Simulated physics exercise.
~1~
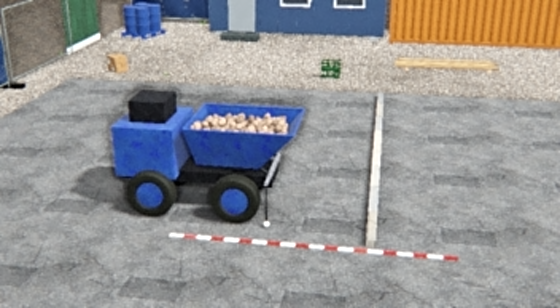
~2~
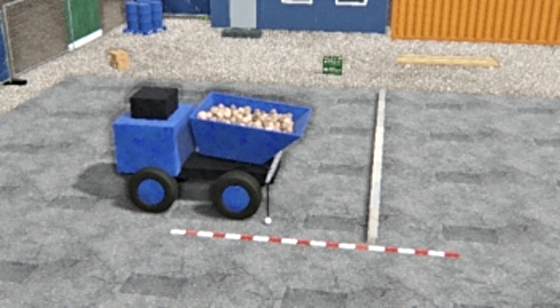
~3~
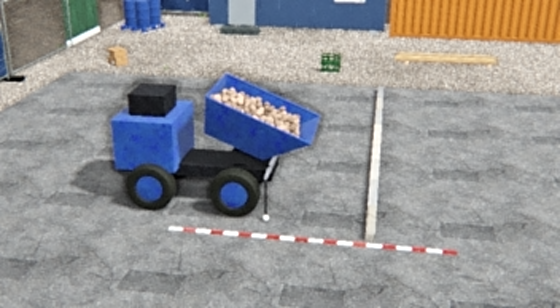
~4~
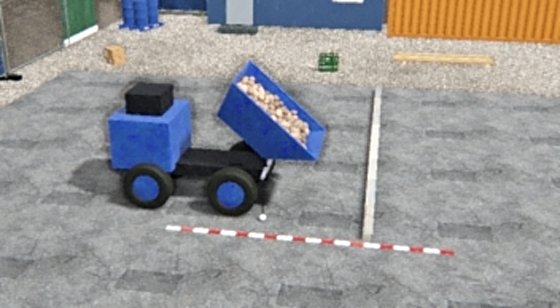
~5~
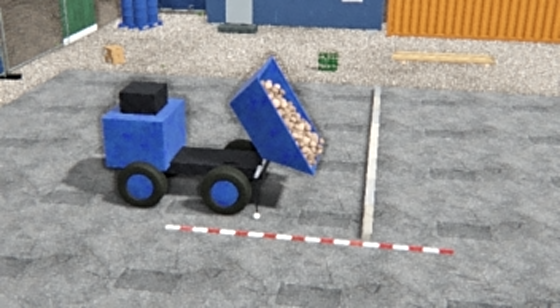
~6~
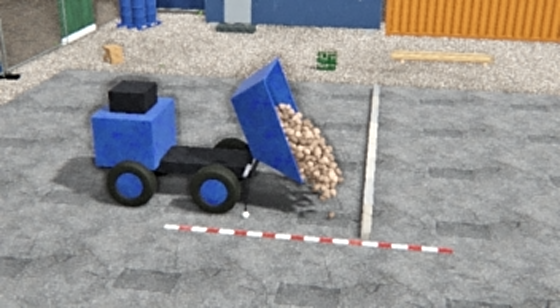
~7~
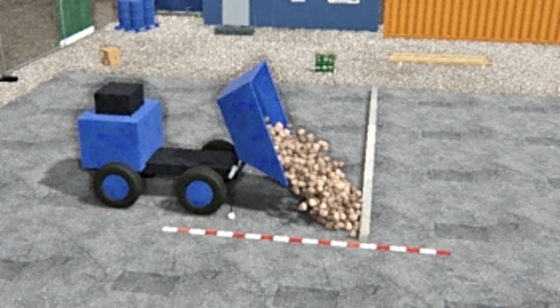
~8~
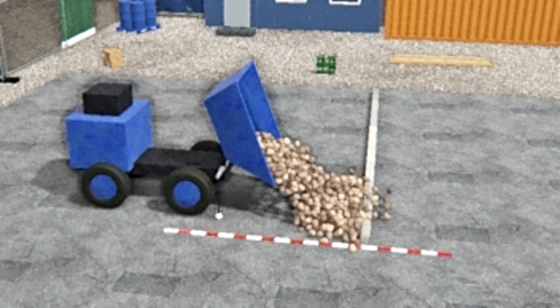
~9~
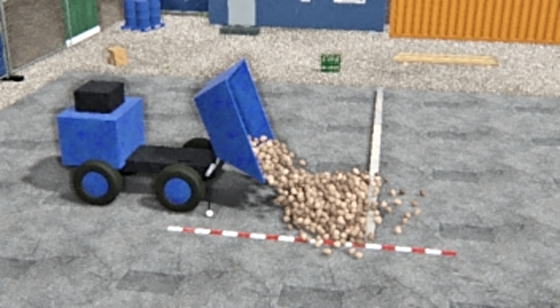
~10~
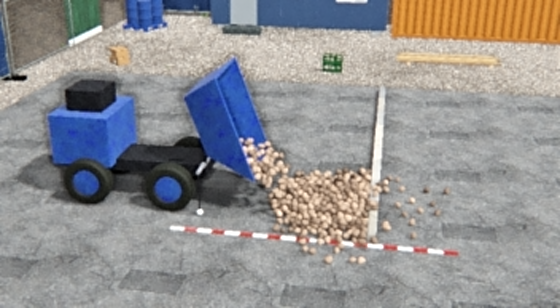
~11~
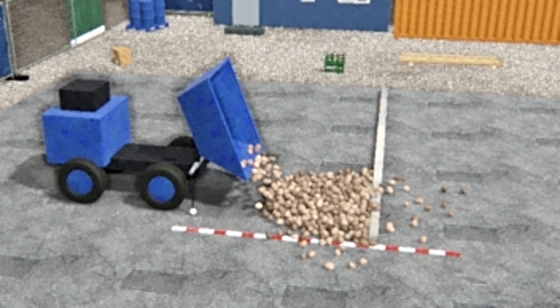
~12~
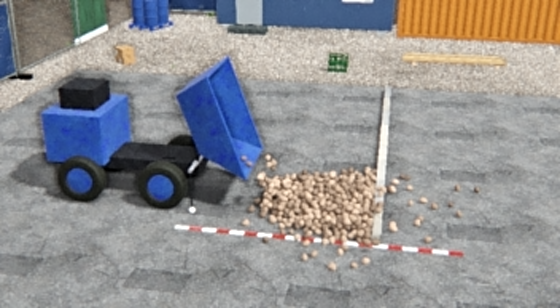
A paved grey yard edged with gravel is seen from above and to the side, with a blue building and an orange container behind. On the left stands a blue dumper with black wheels, its skip full of pale brown cobbles and facing a low kerb, near a red and white striped bar. The skip tips steadily to the right until the stones begin sliding out. As they pour down, the dumper rolls back to the left, stretching the heap across the ground. The skip ends steeply raised and emptied, with most cobbles piled before the kerb and a few scattered beyond it.
